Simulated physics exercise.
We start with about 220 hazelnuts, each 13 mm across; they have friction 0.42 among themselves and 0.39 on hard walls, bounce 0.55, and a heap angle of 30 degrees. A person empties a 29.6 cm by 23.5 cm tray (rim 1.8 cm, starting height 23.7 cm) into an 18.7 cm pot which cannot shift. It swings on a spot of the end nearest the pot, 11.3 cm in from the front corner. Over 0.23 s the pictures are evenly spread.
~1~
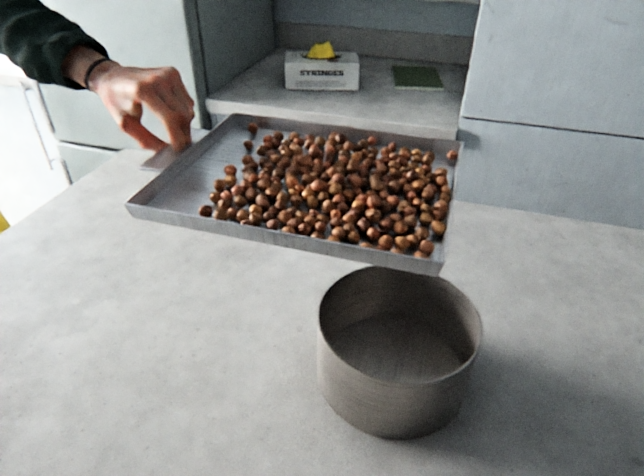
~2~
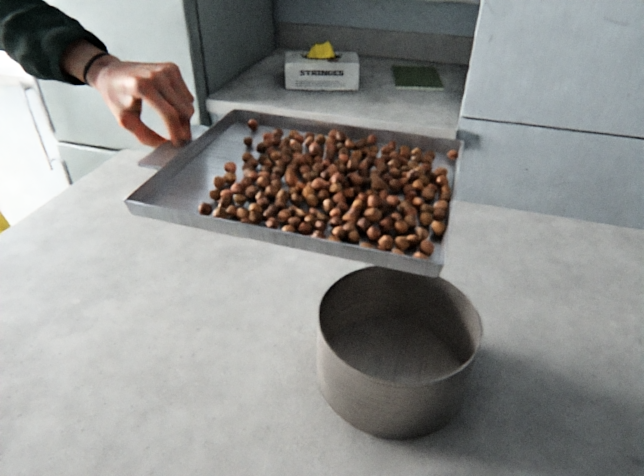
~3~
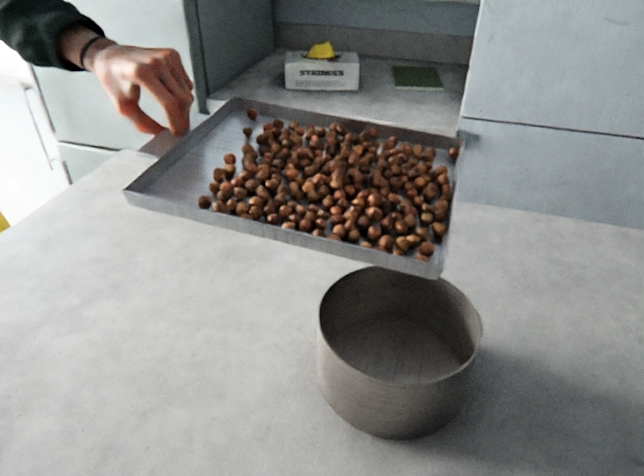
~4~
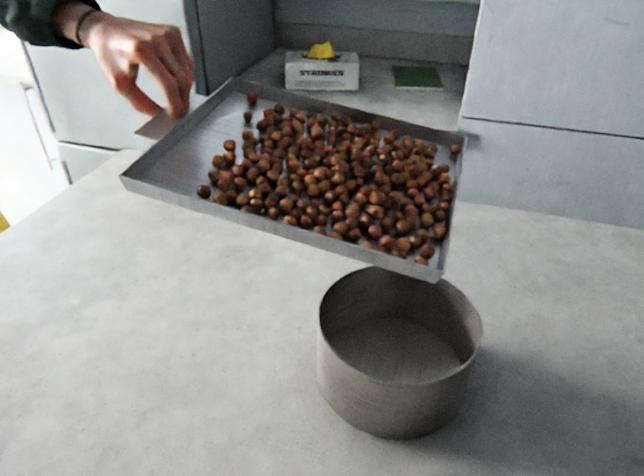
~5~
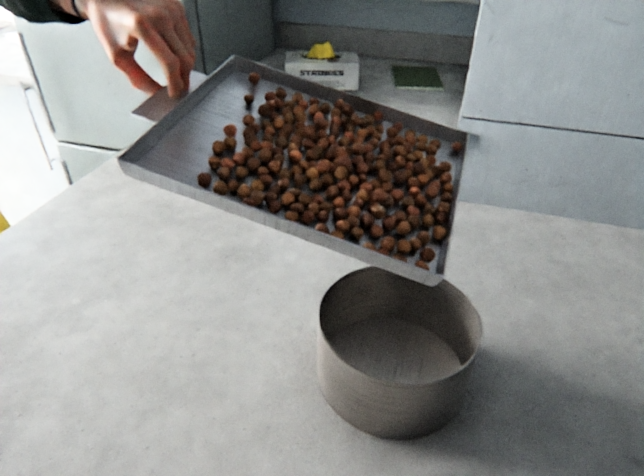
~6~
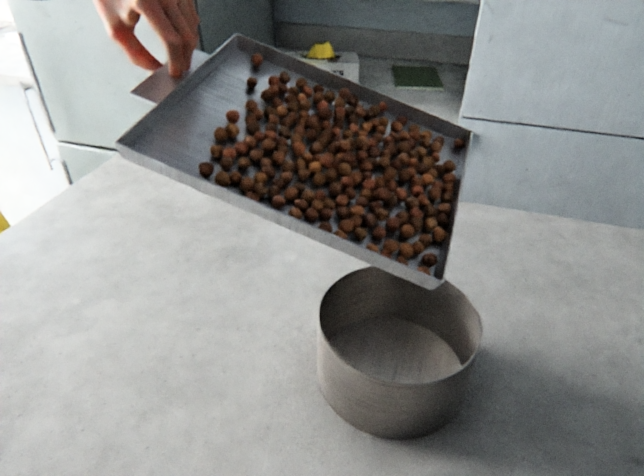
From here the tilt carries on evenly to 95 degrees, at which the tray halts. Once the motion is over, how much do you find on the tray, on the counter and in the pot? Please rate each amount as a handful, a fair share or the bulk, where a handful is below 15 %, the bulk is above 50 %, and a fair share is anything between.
Tray: A handful; counter: The bulk; pot: A fair share.
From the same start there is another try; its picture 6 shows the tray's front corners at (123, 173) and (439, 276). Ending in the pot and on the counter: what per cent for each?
Final per cent - pot 60, counter 40.
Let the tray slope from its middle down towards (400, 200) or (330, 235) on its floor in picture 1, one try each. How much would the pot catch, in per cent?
The share comes to roughly 15 in a hundred, then roughly 70 in a hundred.
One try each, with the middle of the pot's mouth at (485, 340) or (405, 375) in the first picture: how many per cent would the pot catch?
About 75 percent the first time and about 70 percent the second.
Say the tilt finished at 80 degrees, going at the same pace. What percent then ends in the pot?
Share in the pot: Around 30 %.
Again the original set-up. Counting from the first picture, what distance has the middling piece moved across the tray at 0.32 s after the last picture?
Around 3 centimetres.
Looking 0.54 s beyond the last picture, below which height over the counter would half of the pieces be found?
Median height: Approx. 30 cm.
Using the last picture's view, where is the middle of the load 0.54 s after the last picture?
Roughly pixel (425, 162).
Then, 0.32 s after the last picture, tilt 56 degrees; the tray holds 100 %, the pot 0 %.
Then, 0.54 s after the last picture, tilt 81 degrees; the tray holds 100 %, the pot 0 %.
Then, 0.87 s after the last picture, tilt 95 degrees; the tray holds 5 %, the pot 25 %.
In the end, tray 0 %, counter 60 %, pot 40 %.
